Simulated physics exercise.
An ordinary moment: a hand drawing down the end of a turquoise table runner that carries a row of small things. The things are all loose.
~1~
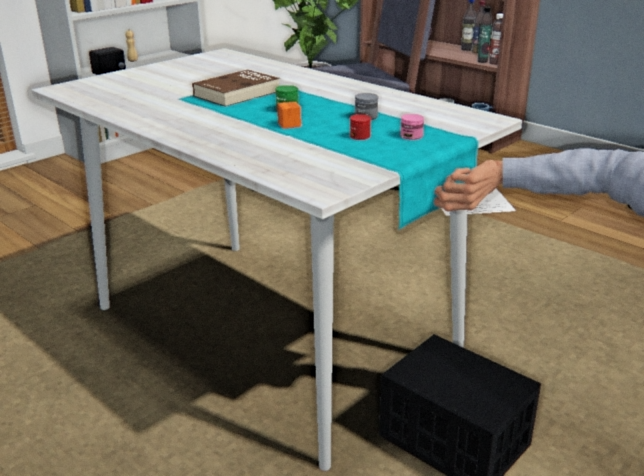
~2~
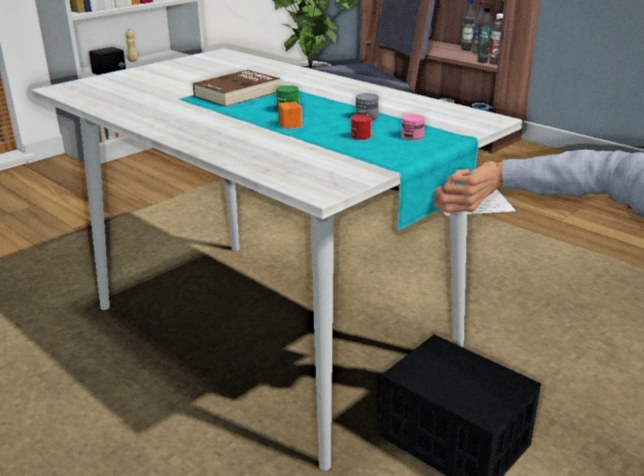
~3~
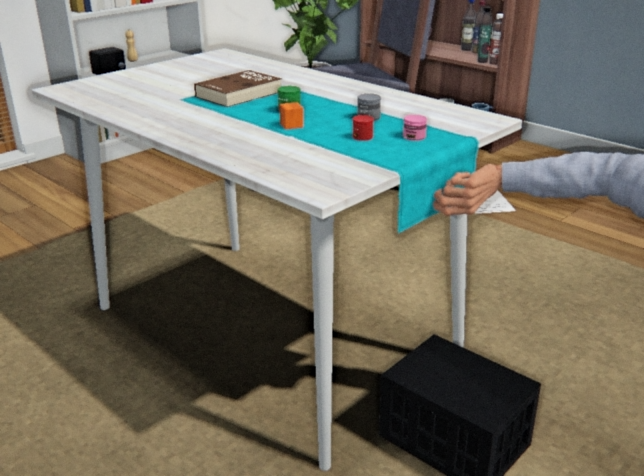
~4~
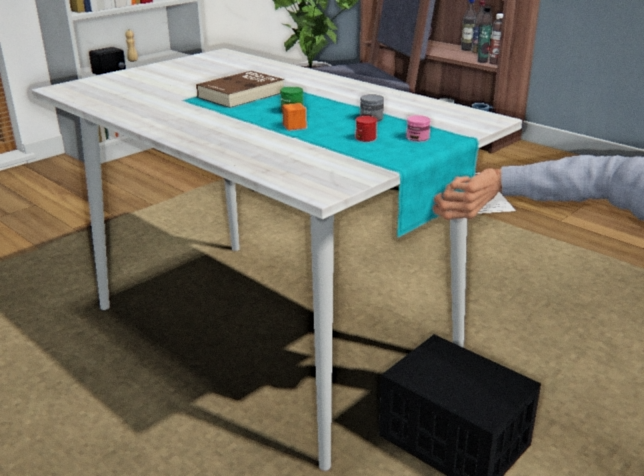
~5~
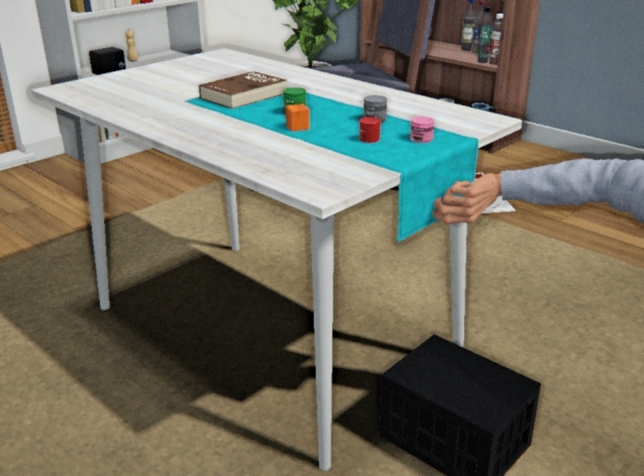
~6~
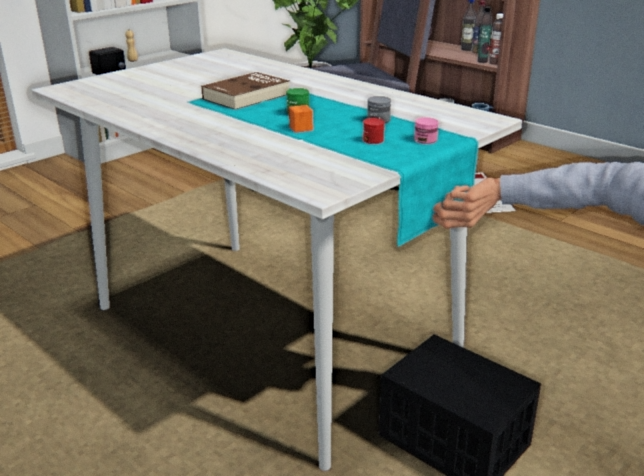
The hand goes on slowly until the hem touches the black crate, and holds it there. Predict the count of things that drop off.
Count: Four.
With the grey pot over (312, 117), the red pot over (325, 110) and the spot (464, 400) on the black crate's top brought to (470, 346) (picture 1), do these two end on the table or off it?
Grey pot: Still up. Red pot: Still up.
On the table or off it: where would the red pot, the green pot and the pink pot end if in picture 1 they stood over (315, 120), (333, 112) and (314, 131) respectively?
Record - red pot lost; green pot lost; pink pot lost.
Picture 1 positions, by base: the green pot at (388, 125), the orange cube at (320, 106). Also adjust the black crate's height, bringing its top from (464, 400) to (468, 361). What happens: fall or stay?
So the green pot leaves, and the orange cube stays there.
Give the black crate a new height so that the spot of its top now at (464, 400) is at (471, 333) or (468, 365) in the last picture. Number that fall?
First height: 2; second height: 3.
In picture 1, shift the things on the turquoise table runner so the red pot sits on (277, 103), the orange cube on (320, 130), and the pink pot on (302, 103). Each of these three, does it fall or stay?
Here's how it goes: The red pot makes it through, the orange cube ends up down, and the pink pot makes it through.
A little later, hem near (435, 291); pink pot and red pot gone.
Next, hem near (433, 346); pink pot, red pot and grey pot gone.
When it is over, hem on the crate; pink pot, red pot, grey pot and orange cube gone. The answer is four.
